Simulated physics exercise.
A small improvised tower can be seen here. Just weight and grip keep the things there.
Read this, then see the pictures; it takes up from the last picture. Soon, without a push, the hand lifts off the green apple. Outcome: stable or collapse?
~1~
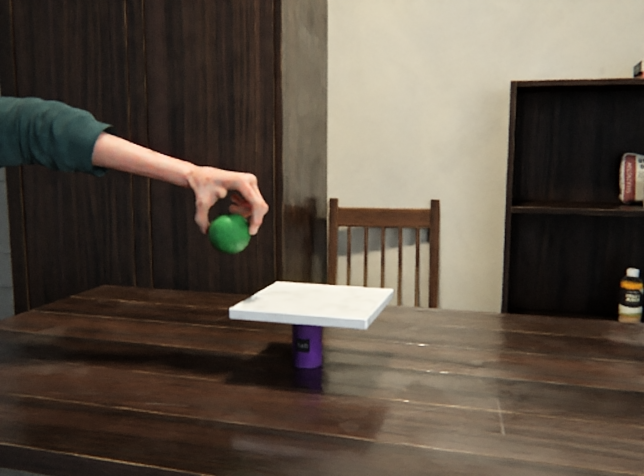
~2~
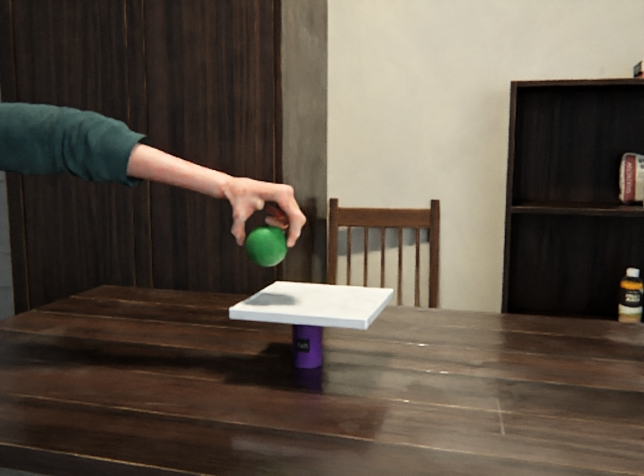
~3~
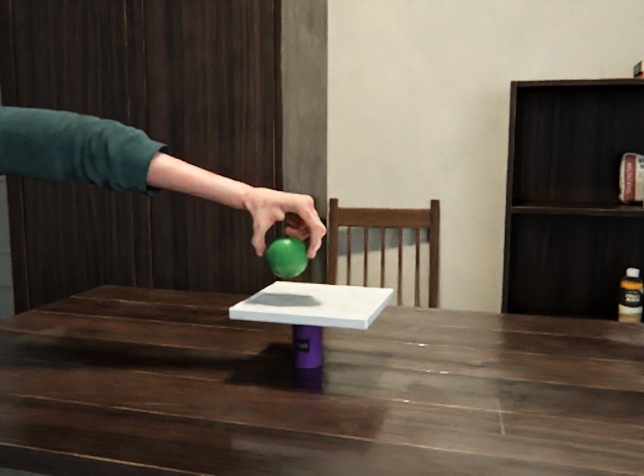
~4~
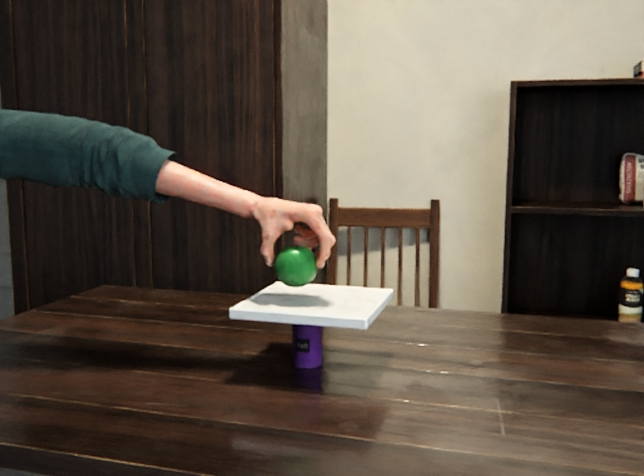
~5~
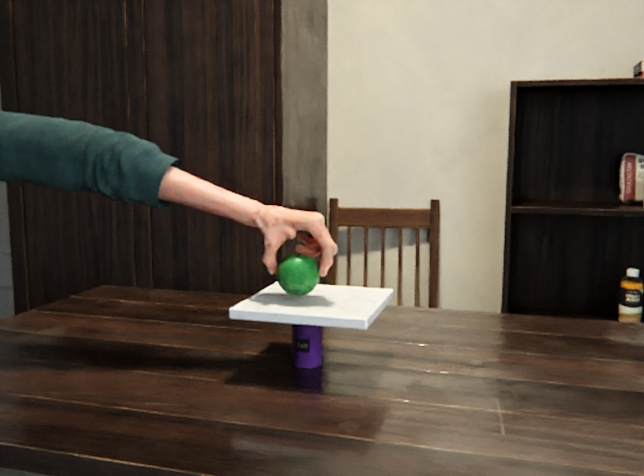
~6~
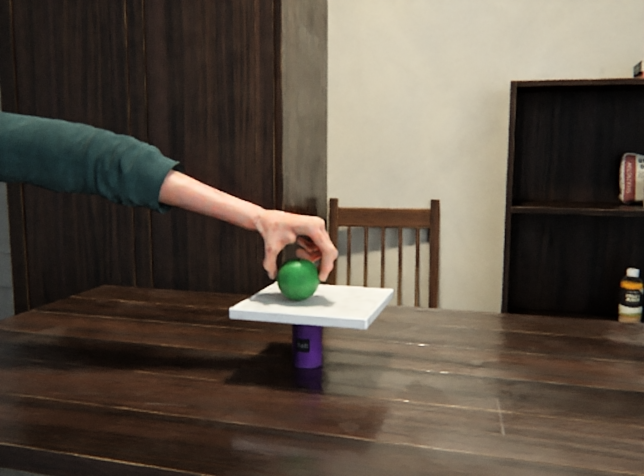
It stands.
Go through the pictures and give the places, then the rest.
The first picture shows on its way; green apple (229, 233); white lid (316, 303).
The second picture shows on its way; green apple (266, 245); white lid (316, 303).
The third picture shows on its way; green apple (287, 256); white lid (316, 303).
The fourth picture shows on its way; green apple (296, 266); white lid (316, 303).
The fifth picture shows on its way; green apple (298, 274); white lid (316, 303).
The sixth picture shows in place under the hand; green apple (298, 279); white lid (316, 303).
Then, 0.30 s later than the last frame, all is still.
Then, 0.70 s later than the last frame, green apple resting near (298, 280).
When it is over, all 3 as before. End places, in pixels of the last picture, green apple near (298, 280). The stack holds.
